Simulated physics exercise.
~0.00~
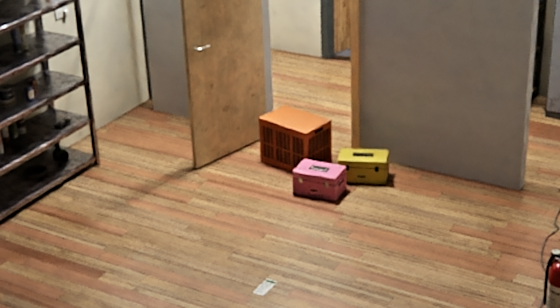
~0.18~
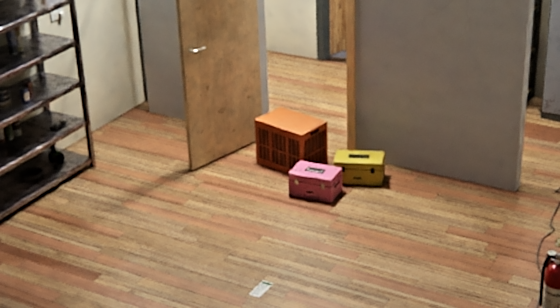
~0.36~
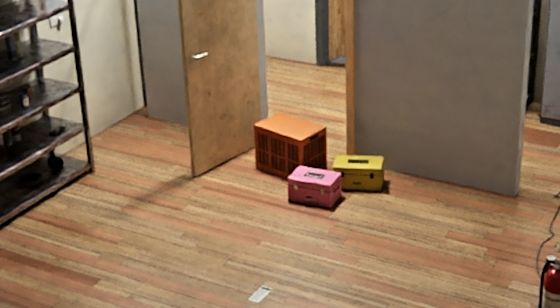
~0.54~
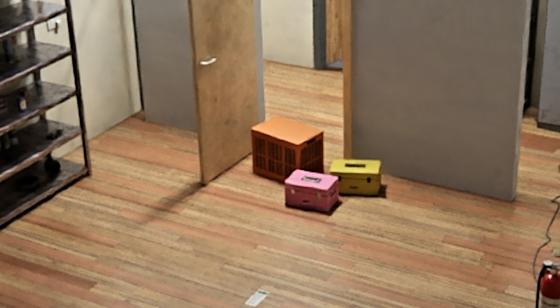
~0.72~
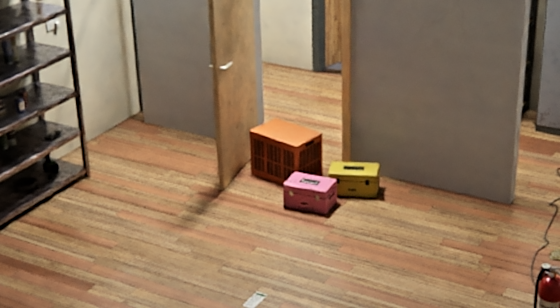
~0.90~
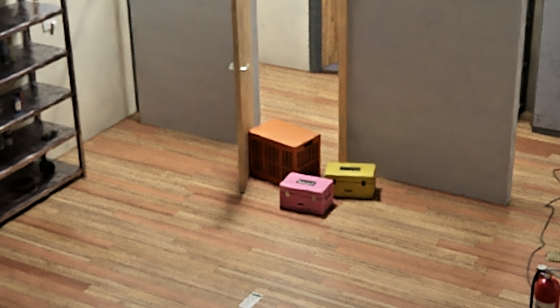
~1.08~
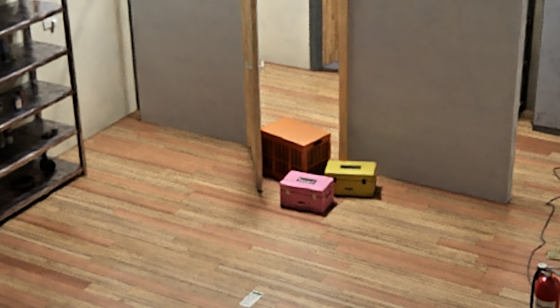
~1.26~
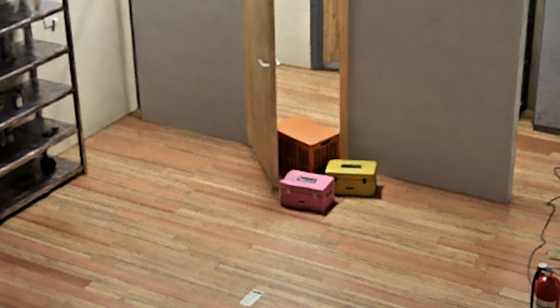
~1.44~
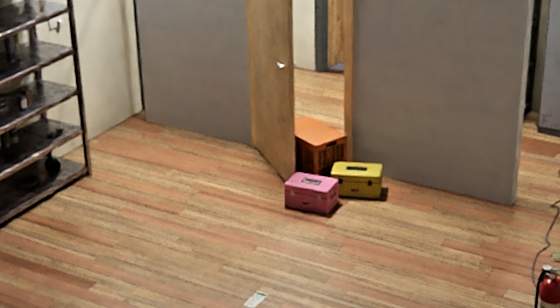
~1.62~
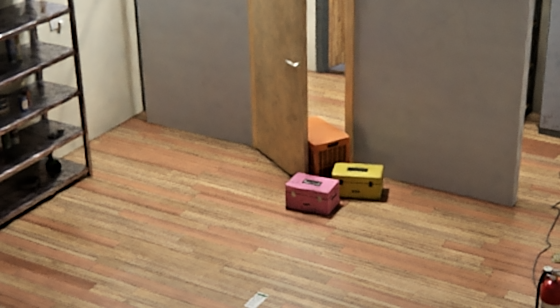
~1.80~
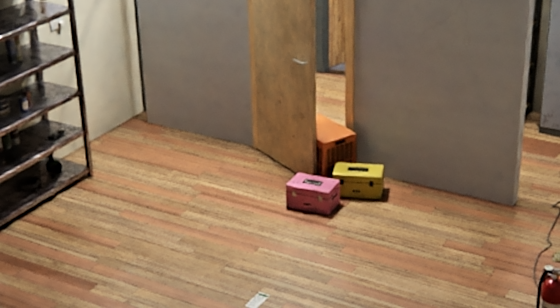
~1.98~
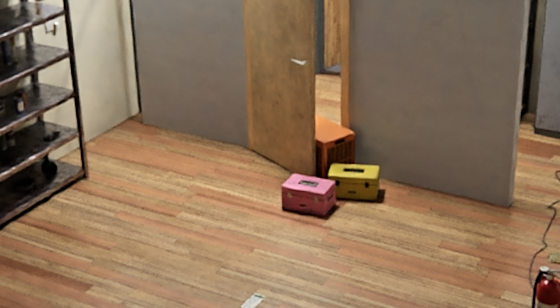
The clip shows a doorway with an orange chest beside a pink and a yellow toolbox. The wooden door swings toward its frame, the chest shifts right and back into the opening as it passes, and the door ends partly open with the chest partly hidden behind it.
